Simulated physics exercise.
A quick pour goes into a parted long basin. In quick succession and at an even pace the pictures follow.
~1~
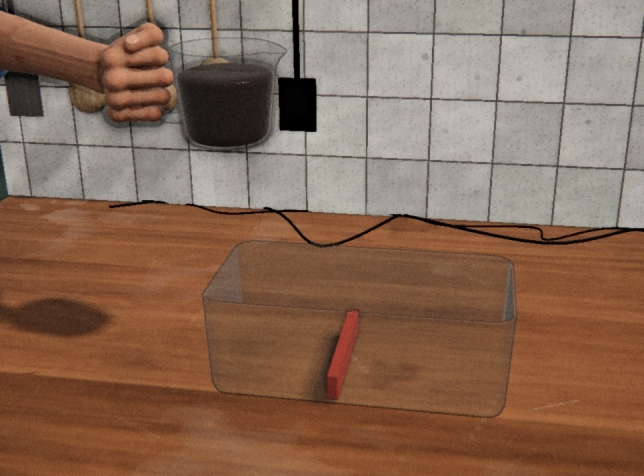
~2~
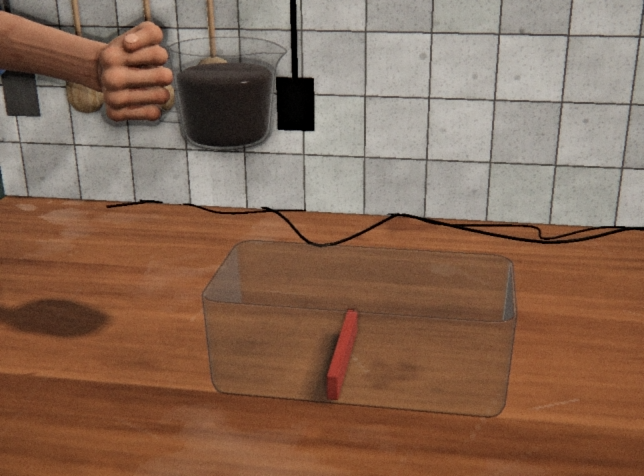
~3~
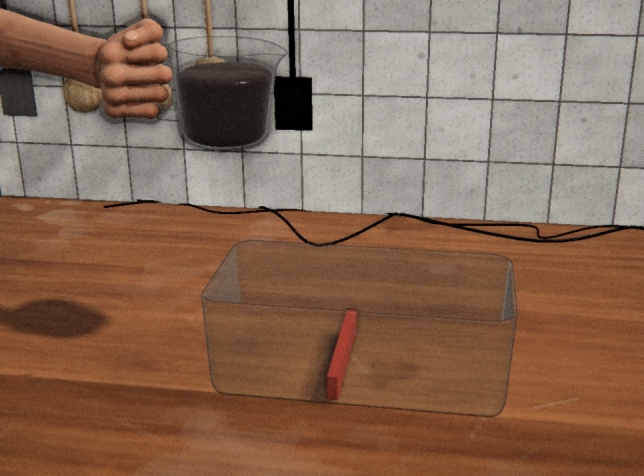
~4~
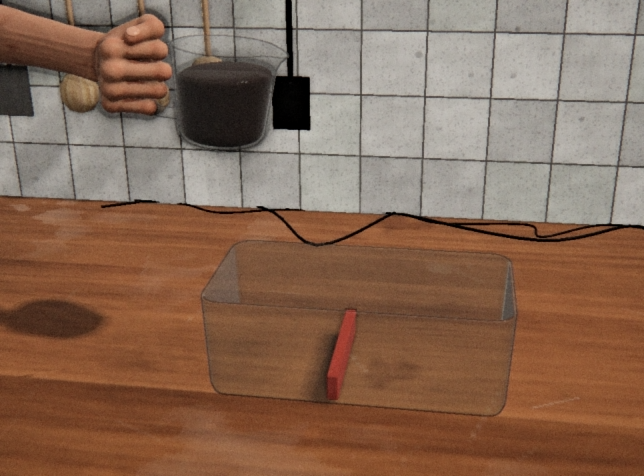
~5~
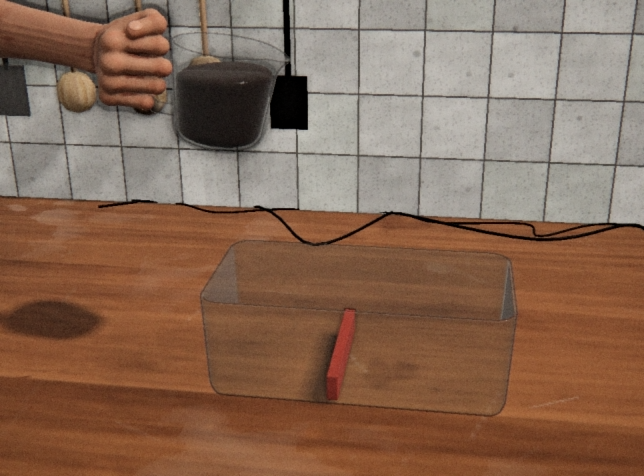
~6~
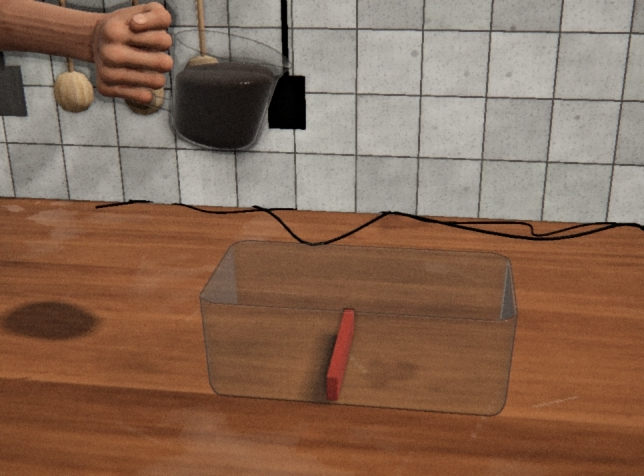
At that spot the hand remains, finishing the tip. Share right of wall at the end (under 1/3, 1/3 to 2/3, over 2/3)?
The share right of the wall does go past two thirds.
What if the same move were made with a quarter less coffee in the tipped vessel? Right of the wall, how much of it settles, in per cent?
Roughly 70 in a hundred.
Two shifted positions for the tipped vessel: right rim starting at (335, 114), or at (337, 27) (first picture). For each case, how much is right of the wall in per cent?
90 % and 80 %.
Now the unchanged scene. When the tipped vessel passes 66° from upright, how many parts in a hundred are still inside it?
It still holds around 80 per cent there.
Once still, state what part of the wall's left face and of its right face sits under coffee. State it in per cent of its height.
Once it settles, the left reaches around 10 and the right around 40.
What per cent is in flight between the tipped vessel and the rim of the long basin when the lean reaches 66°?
It's close to 20 %.
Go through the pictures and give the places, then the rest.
In the first picture, it leans 0°; its right rim is at (286, 50); the coffee meets the walls at (181, 70) and (272, 73); the long basin's rim runs from (221, 269) to (514, 289); the wall's top is at (343, 342).
In the second picture, it leans 1°; its right rim is at (286, 51); the coffee meets the walls at (180, 70) and (272, 73).
In the third picture, it leans 2°; its right rim is at (287, 52); the coffee meets the walls at (180, 70) and (272, 73).
In the fourth picture, it leans 5°; its right rim is at (288, 55); the coffee meets the walls at (181, 70) and (272, 73).
In the fifth picture, it leans 9°; its right rim is at (290, 59); the coffee meets the walls at (180, 70) and (273, 73).
In the sixth picture, it leans 14°; its right rim is at (292, 66); the coffee meets the walls at (180, 70) and (276, 74).
A moment on, the tilt is 66° and 78 per cent is still to pour, 0 is left of the wall and 1 right of it.
Next, the tilt is 96° and 19 per cent is still to pour, 2 is left of the wall and 52 right of it.
Then the tilt is 101° and 1 per cent is still to pour, 17 is left of the wall and 78 right of it.
Later the tilt is 101° and 0 per cent is still to pour, 20 is left of the wall and 78 right of it.
In the end 20 per cent lies left of the wall, 78 right of it and 2 outside.
